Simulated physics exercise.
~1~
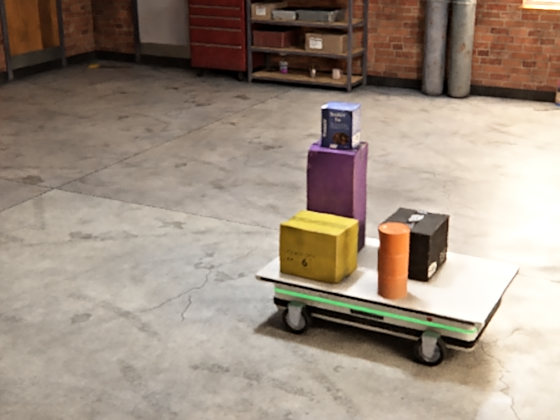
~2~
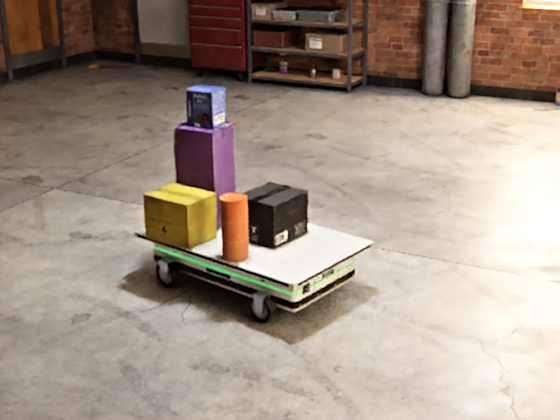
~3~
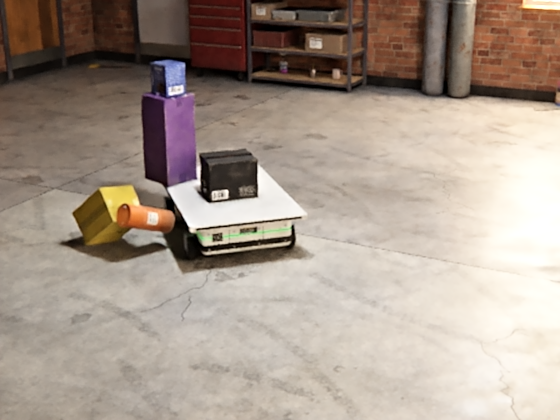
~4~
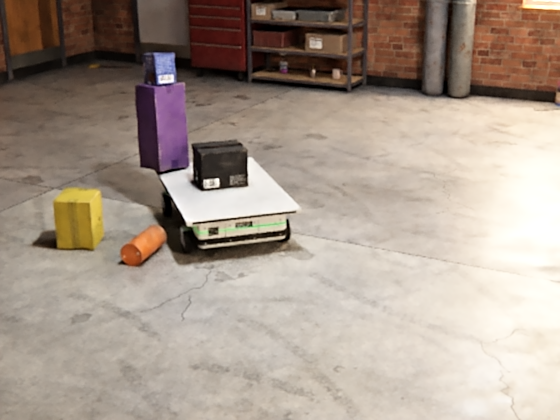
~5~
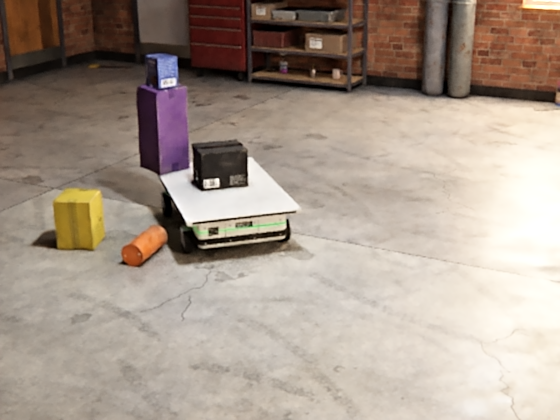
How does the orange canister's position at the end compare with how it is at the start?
At the start the orange canister stands upright on the cart's deck. By the end it is lying on its side on the floor, between the yellow box and the cart.
